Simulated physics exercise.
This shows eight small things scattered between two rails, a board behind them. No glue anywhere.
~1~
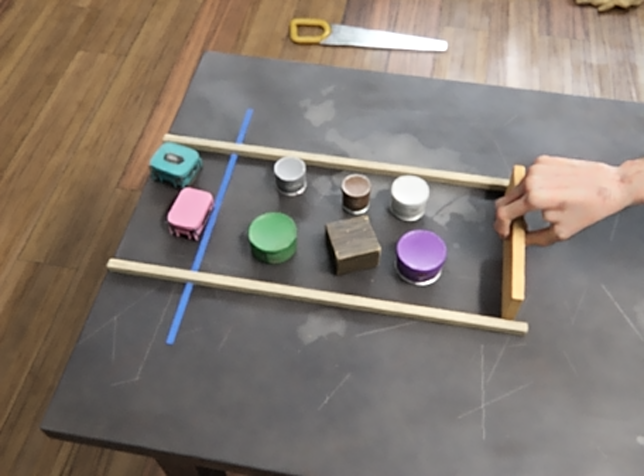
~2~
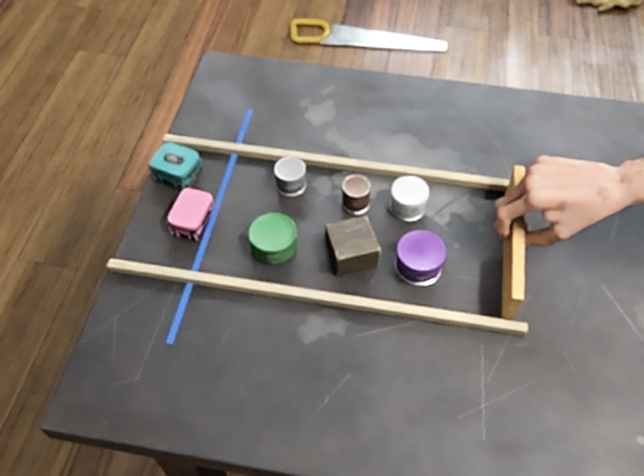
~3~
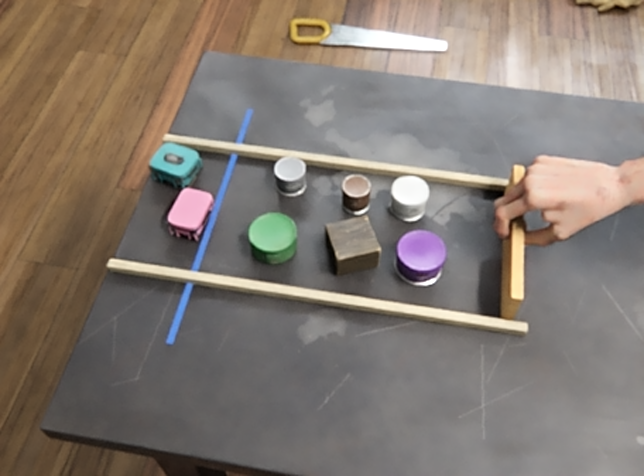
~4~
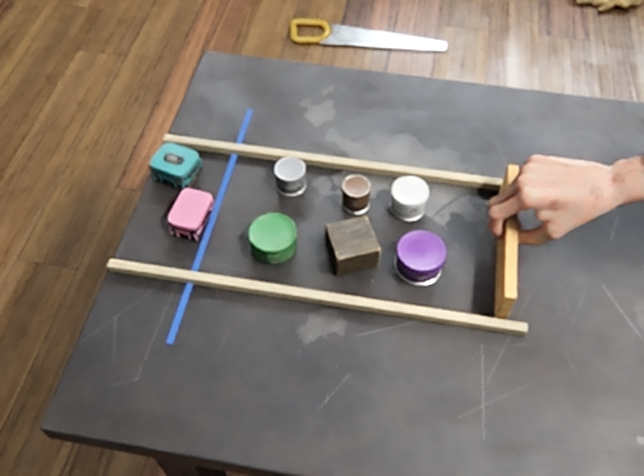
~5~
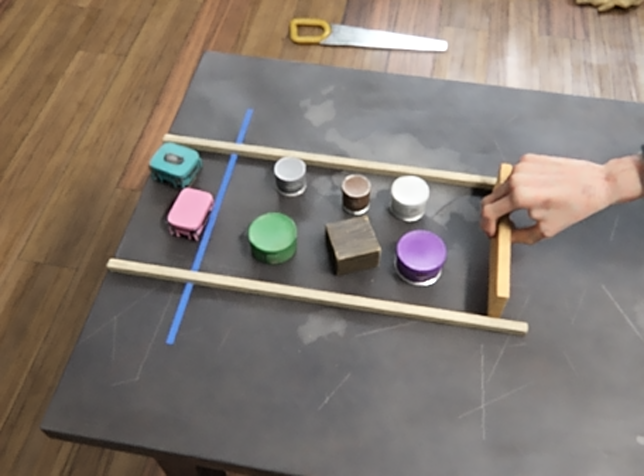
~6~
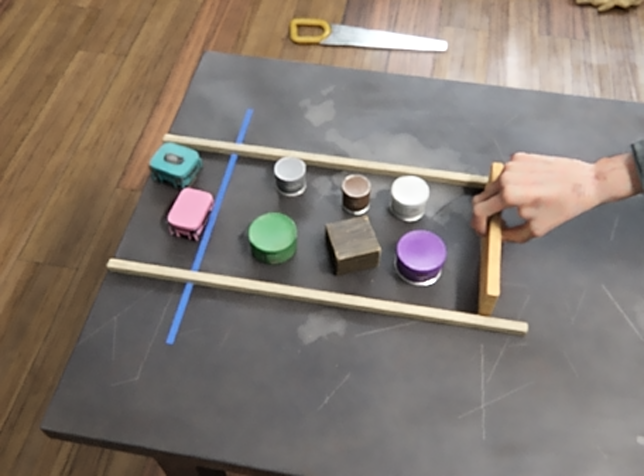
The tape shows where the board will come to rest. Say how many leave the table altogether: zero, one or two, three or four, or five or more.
Outcome: The number that fall off is one or two.
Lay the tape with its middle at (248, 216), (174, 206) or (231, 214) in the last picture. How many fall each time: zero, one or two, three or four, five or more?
The falls would be just one or two; either three or four; one to two.
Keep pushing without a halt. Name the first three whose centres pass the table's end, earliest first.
The order is the pink case, the green tub, the black block.
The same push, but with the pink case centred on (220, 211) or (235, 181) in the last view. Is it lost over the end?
The pink case does not fall; stays on.
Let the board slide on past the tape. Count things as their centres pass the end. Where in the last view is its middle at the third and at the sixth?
At (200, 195) for the third, at (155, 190) for the sixth.
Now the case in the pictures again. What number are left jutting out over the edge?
2 of them.
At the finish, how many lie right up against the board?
That makes 3.
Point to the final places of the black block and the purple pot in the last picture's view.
The black block at (141, 216), the purple pot at (182, 229).
A little later, none off yet; turquoise case at rest near (176, 166); pink case at rest near (192, 215); green tub shifted a little near (250, 234).
When it is over, the number that fall off is one or two; down, green tub and pink case.
